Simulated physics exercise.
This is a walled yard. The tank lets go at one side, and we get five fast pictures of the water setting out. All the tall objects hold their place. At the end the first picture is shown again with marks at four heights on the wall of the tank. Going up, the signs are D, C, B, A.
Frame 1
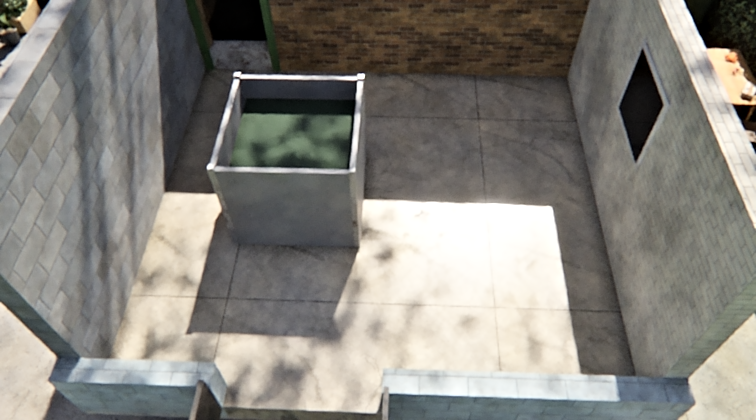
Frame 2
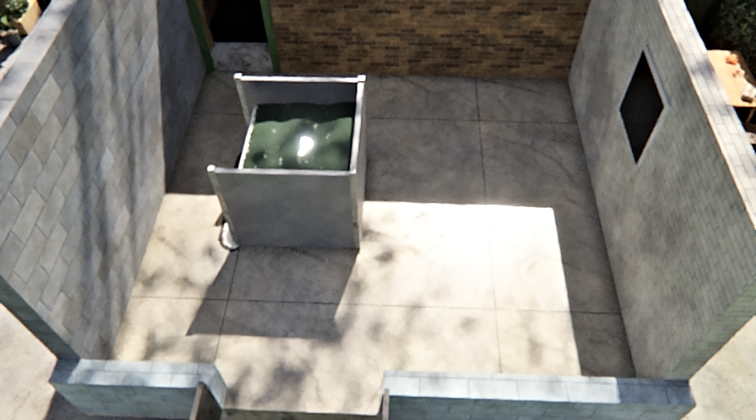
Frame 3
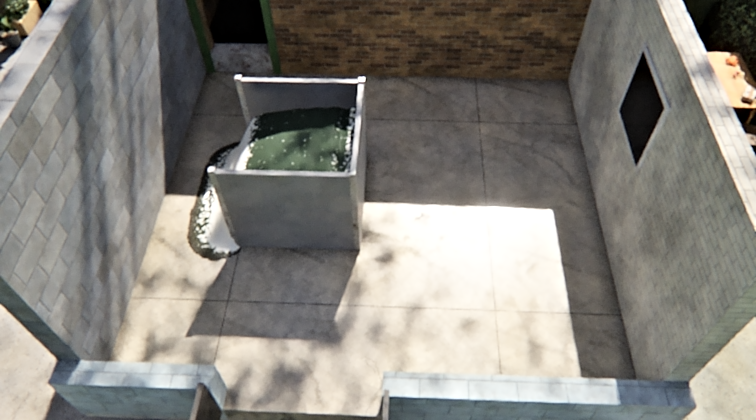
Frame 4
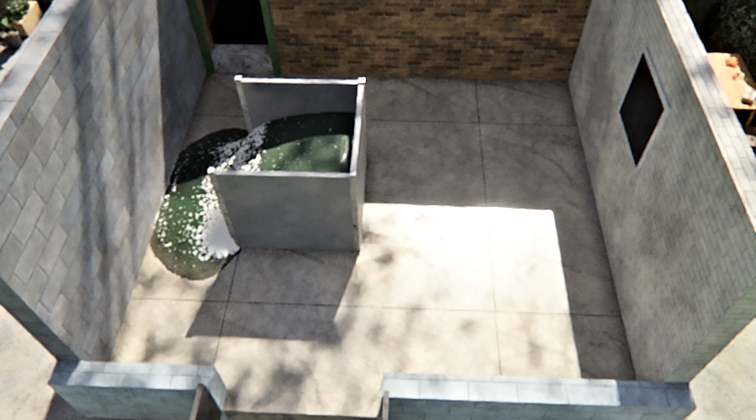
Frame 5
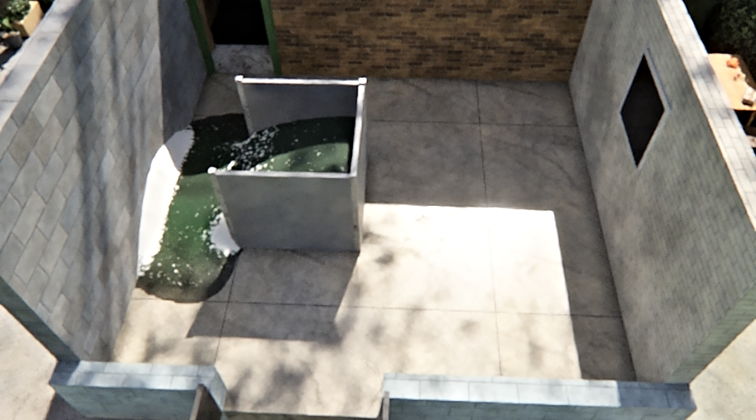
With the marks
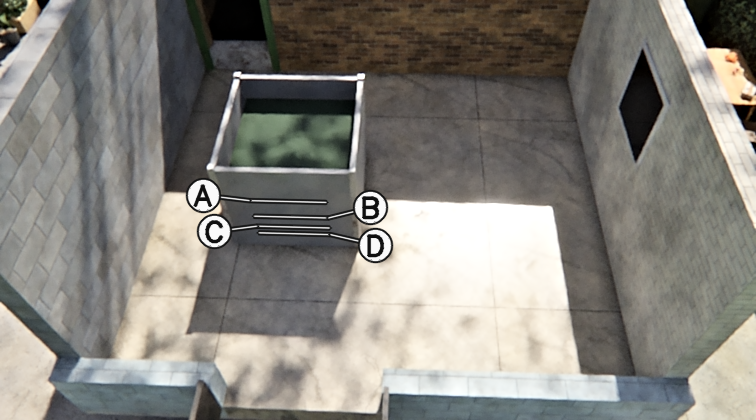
In a walled yard, dark green water pours from a tank's open left side across the ground.
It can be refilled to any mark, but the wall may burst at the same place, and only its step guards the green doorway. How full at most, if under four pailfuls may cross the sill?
Choose A.
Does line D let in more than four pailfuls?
No, that is safe.
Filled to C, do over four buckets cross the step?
No, that is safe.
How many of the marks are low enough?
All four.
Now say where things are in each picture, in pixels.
Water in the tank at rest, its middle at (294, 140); foot of the green doorway at (244, 69); open gate at (298, 363), in the first frame.
Front seen at (230, 226), 2 % of the ground wet, in the second frame.
Front seen at (217, 246), 4 % of the ground wet, in the third frame.
Front seen at (212, 137), 9 % of the ground wet, in the fourth frame.
Front seen at (138, 281), 12 % of the ground wet, in the fifth frame.
On the marked copy, A at (287, 201); B at (291, 217); C at (293, 227); D at (294, 233); from the bottom up D, C, B, A.
With A, a bucket or two gets in.
With B, nothing gets over.
With C, nothing gets over.
With D, nothing gets over.
